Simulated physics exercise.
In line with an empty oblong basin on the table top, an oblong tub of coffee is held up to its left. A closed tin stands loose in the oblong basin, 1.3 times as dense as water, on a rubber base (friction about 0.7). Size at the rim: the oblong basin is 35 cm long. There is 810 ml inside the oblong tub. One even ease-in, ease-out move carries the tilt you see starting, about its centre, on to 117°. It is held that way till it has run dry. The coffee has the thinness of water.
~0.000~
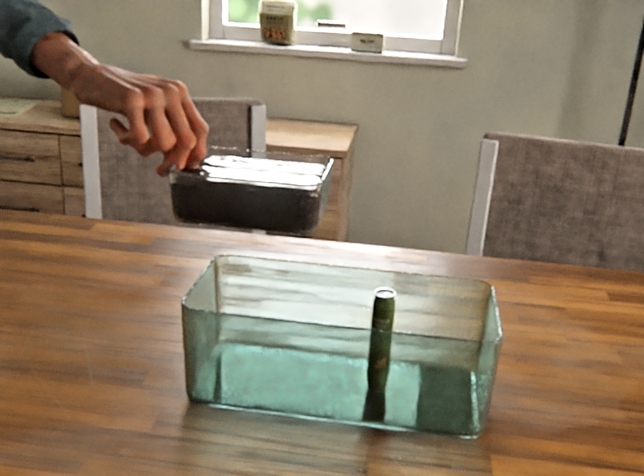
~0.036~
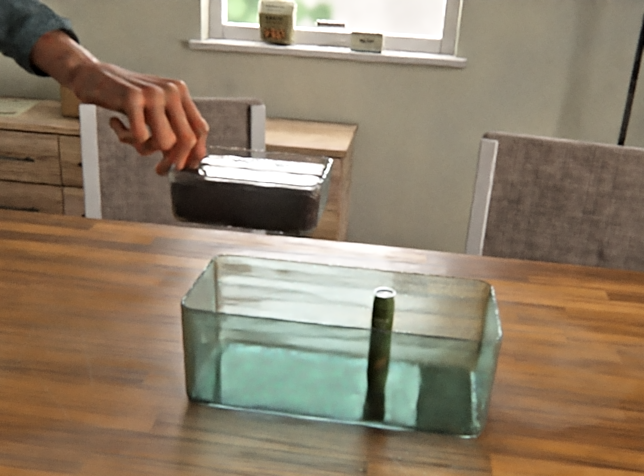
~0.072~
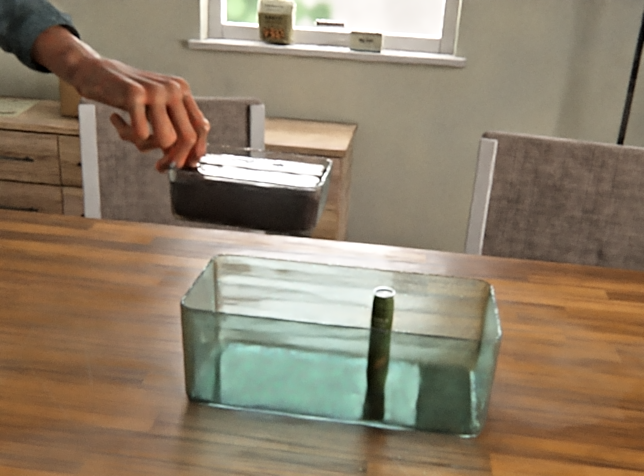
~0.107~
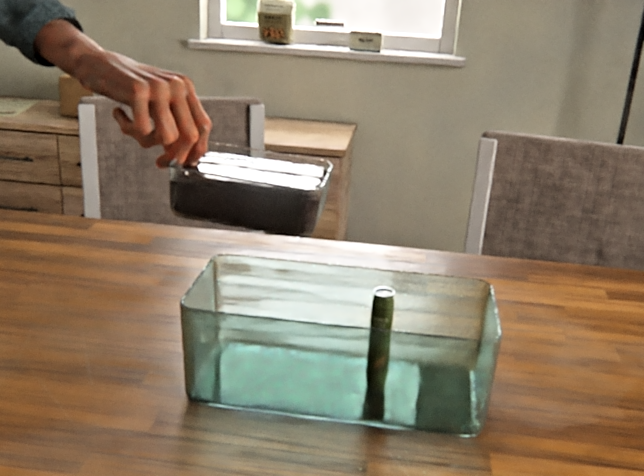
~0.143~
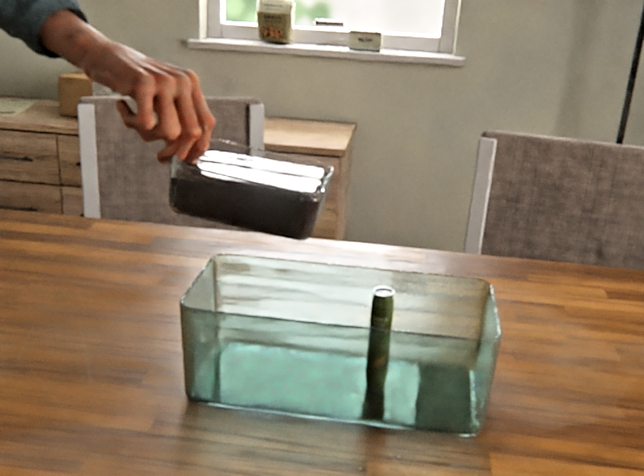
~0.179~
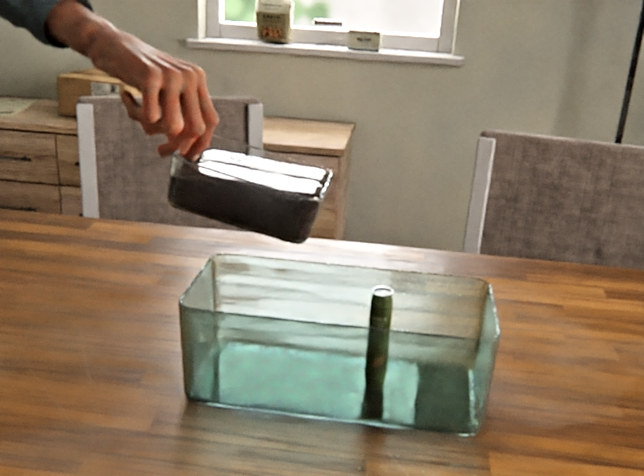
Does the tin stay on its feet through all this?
It tilts over.
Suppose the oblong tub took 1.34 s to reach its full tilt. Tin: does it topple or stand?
With that tilt, the tin stays on its base.
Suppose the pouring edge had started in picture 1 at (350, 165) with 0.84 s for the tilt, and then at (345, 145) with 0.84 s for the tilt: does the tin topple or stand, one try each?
Trial 1 - tin stays standing; trial 2 - tin stays standing.
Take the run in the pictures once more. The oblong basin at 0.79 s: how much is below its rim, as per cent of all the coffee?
Value: Approx. 94 %.
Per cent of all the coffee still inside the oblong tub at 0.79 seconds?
I'd say some 1 per cent remains.
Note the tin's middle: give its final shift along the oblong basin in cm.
About 6.5 cm.
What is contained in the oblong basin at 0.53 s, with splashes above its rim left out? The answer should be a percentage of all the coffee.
I'd estimate some 36 percent of the liquid.
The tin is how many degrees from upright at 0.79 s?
It leans about 20° from upright.
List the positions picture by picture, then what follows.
In the first frame, tilt 0°; pouring edge (327, 173); surface from (187, 166) to (326, 177); the oblong basin's rim runs from (199, 280) to (497, 312); the tin's top is at (385, 297).
In the second frame, tilt 1°; pouring edge (327, 173); surface from (187, 166) to (325, 177).
In the third frame, tilt 2°; pouring edge (327, 175); surface from (186, 164) to (325, 178).
In the fourth frame, tilt 5°; pouring edge (327, 178); surface from (187, 162) to (325, 180).
In the fifth frame, tilt 8°; pouring edge (327, 182); surface from (187, 161) to (326, 181).
In the sixth frame, tilt 12°; pouring edge (326, 187); surface from (187, 160) to (326, 182).
After 0.53 s the tilt is 81° and 18 per cent is still to pour; the tin stands where it began.
After 0.79 s the tilt is 115° and 1 per cent is still to pour; the tin leans 19°.
After 1.06 s the tilt is 117° and 0 per cent is still to pour; the tin lies on its side.
After 1.35 s the tilt is 117° and 0 per cent is still to pour; the tin lies on its side.
In the end the tin lies on its side.
